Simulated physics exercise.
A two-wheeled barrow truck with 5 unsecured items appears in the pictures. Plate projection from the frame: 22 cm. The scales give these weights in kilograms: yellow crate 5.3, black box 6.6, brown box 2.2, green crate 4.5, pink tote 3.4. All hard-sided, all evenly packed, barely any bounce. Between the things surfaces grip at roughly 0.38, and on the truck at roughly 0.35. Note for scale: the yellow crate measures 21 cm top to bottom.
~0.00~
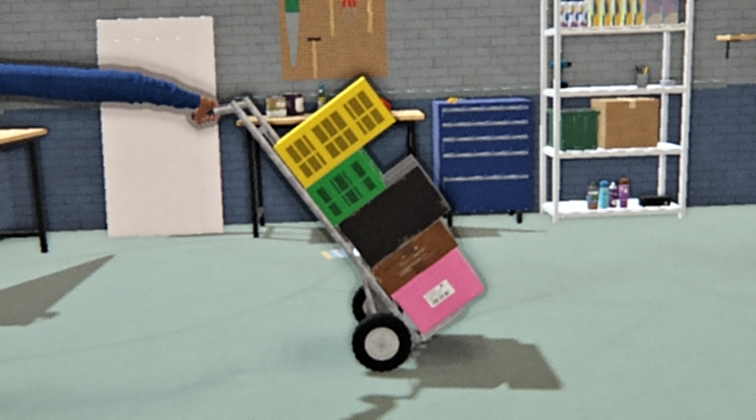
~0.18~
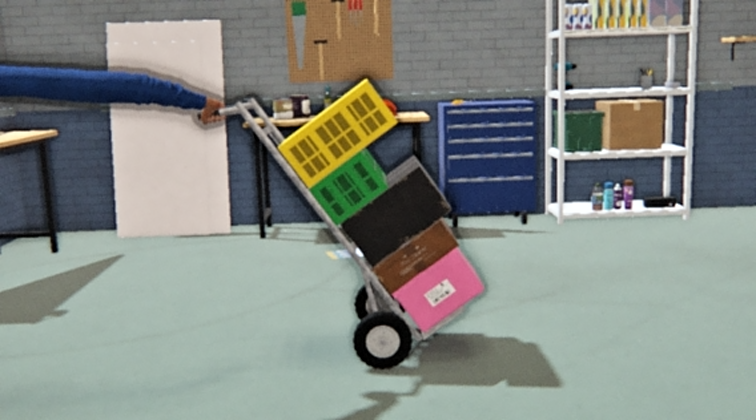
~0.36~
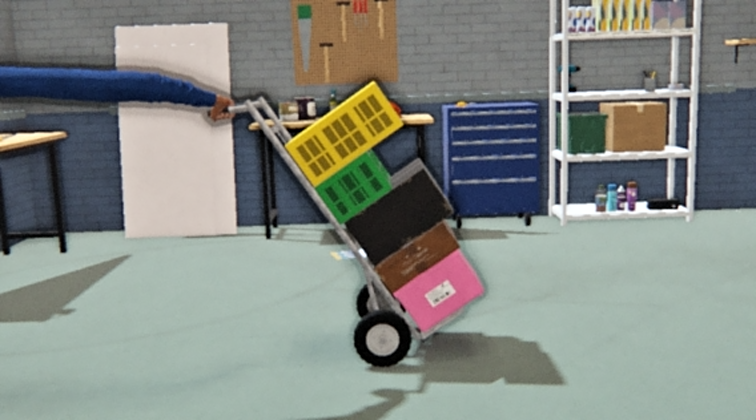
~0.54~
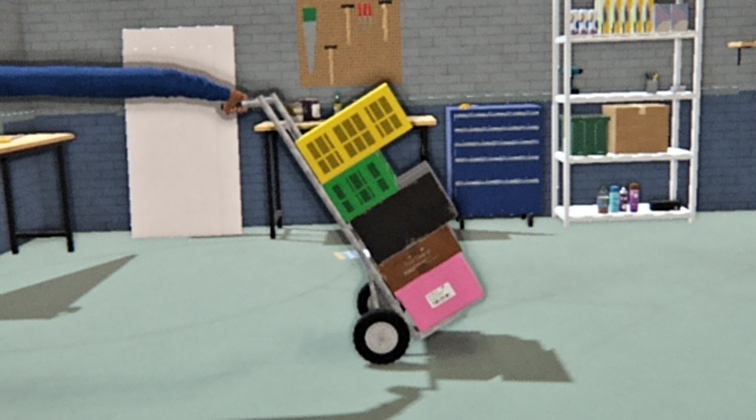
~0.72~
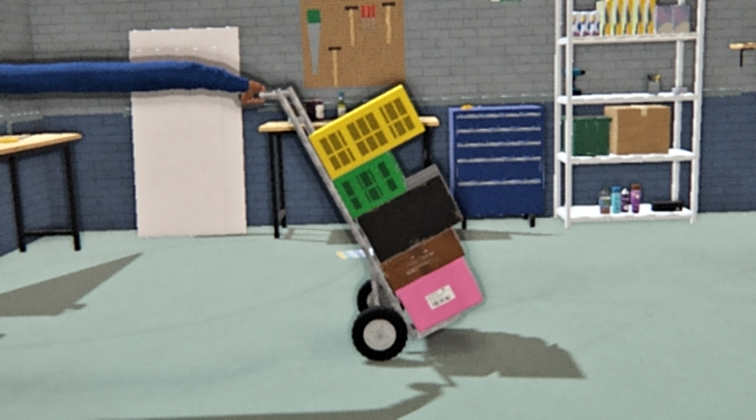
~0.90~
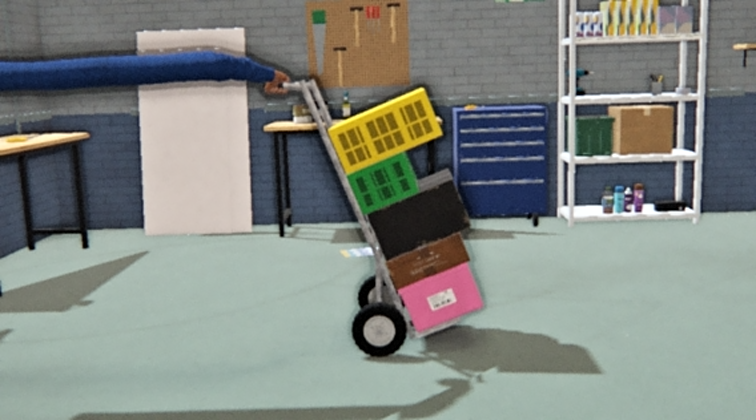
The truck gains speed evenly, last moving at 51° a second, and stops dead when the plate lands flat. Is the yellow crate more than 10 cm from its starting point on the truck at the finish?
Yes.
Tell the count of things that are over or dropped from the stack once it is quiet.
Total: 5.
By 1.80 s, truck upright; yellow crate rocked 13° off its seat near (500, 146); green crate rocked 13° off its seat; black box rocked 13° off its seat.
By 2.40 s, truck upright; yellow crate now dropped from the stack; green crate rocked 36° off its seat; black box rocked 36° off its seat.
By 2.70 s, truck upright; black box, brown box and green crate now dropped from the stack; pink tote rocked 72° off its seat.
By 3.00 s, truck upright; pink tote on its side.
When it is over (3.9 s), dropped from the stack, yellow crate, black box, brown box and green crate; lying over on the truck, pink tote.
